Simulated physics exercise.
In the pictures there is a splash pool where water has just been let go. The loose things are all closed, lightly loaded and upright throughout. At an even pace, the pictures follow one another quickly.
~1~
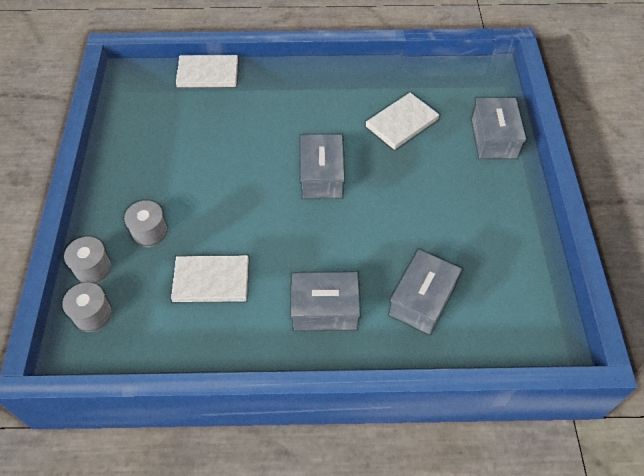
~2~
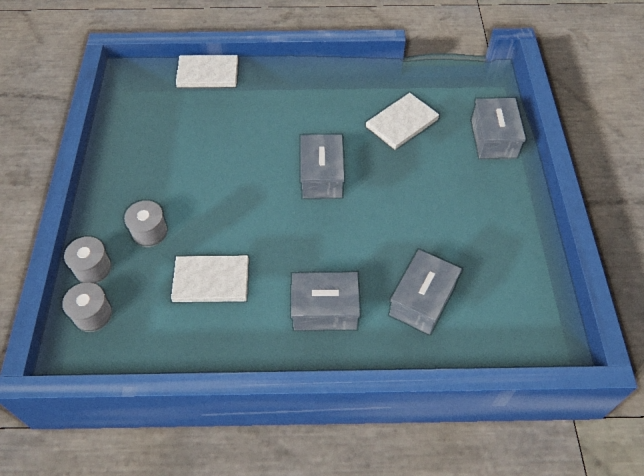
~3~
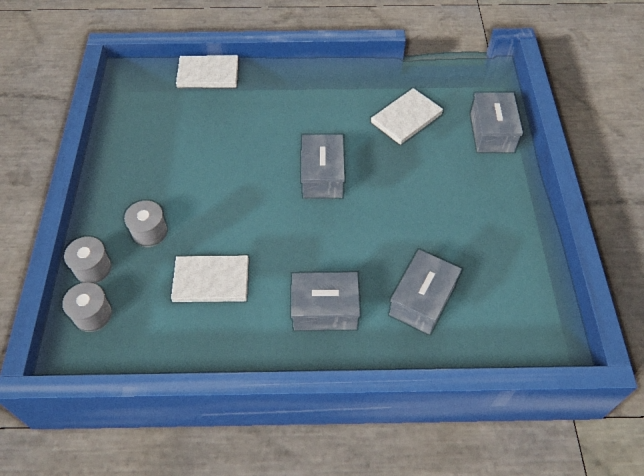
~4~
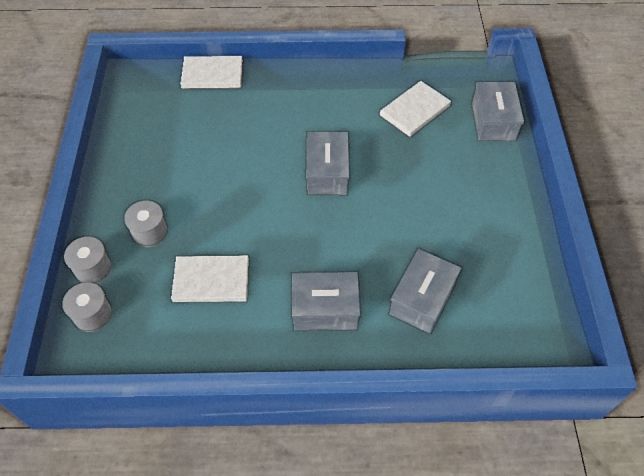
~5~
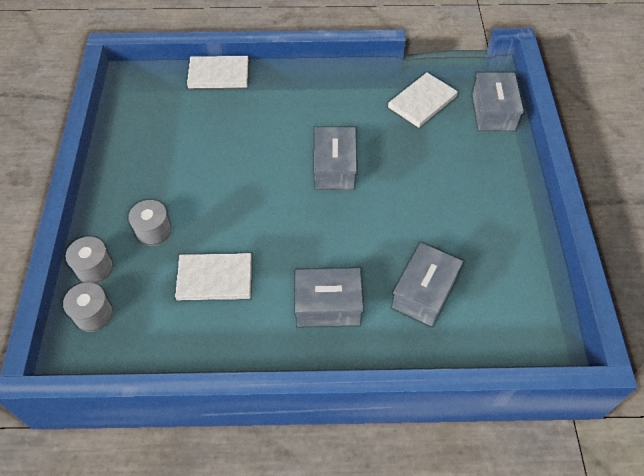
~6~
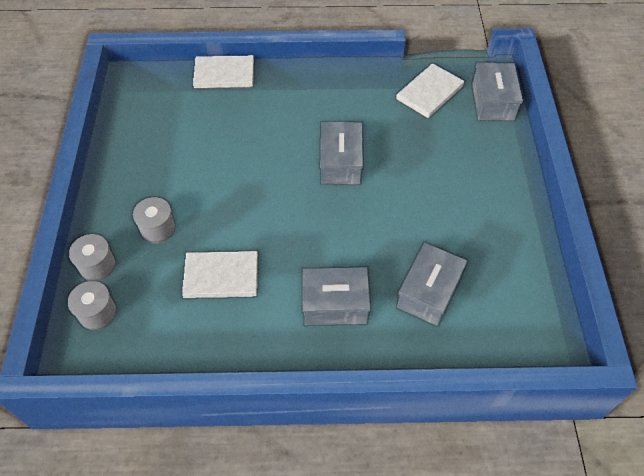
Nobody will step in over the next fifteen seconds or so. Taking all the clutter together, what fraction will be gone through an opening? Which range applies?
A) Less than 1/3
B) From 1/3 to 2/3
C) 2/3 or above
Option A: Less than 1/3.
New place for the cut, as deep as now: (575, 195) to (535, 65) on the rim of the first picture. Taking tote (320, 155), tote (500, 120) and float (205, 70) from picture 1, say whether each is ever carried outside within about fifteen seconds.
Turn by turn - departs, departs, stays put.
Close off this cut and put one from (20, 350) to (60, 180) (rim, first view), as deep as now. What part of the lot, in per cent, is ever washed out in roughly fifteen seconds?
Roughly 60 per cent.
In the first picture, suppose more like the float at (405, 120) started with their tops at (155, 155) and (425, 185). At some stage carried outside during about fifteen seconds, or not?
Result, in sequence: Never gets out; ends up outside.
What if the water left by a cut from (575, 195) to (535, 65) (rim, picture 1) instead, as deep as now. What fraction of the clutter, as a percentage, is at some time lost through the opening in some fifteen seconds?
I'd put it near 40 per cent.
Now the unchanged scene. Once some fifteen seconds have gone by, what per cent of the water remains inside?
Estimate: About 64 %.
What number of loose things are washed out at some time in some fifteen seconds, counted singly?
3.
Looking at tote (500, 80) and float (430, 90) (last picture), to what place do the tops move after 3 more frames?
Close to (492, 55), and close to (444, 50).
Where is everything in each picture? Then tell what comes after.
The first frame shows a float at (403, 118), afloat; a tote at (501, 118) floats; 0 of 10 have shifted.
The second frame shows a float at (403, 118) floats; a tote at (500, 119), afloat; 0 of 10 have shifted.
The third frame shows a float at (407, 113) floats, close to its start; a tote at (498, 113), afloat, close to its start; 2 of 10 have shifted.
The fourth frame shows a float at (416, 106) floats, close to its start; a tote at (500, 102), afloat, close to its start; 3 of 10 have shifted.
The fifth frame shows a float at (423, 97) floats, close to its start; a tote at (500, 92), afloat, close to its start; 5 of 10 have shifted.
The sixth frame shows a float at (431, 88) floats, a stride from its start; a tote at (499, 82) floats, a stride from its start; 8 of 10 have shifted.
A moment on, 0 of 10 are out; 10 afloat.
Next, 2 of 10 are out; 8 afloat.
Later, 3 of 10 are out; 7 afloat.
In the end, 3 of 10 are out; 7 afloat.
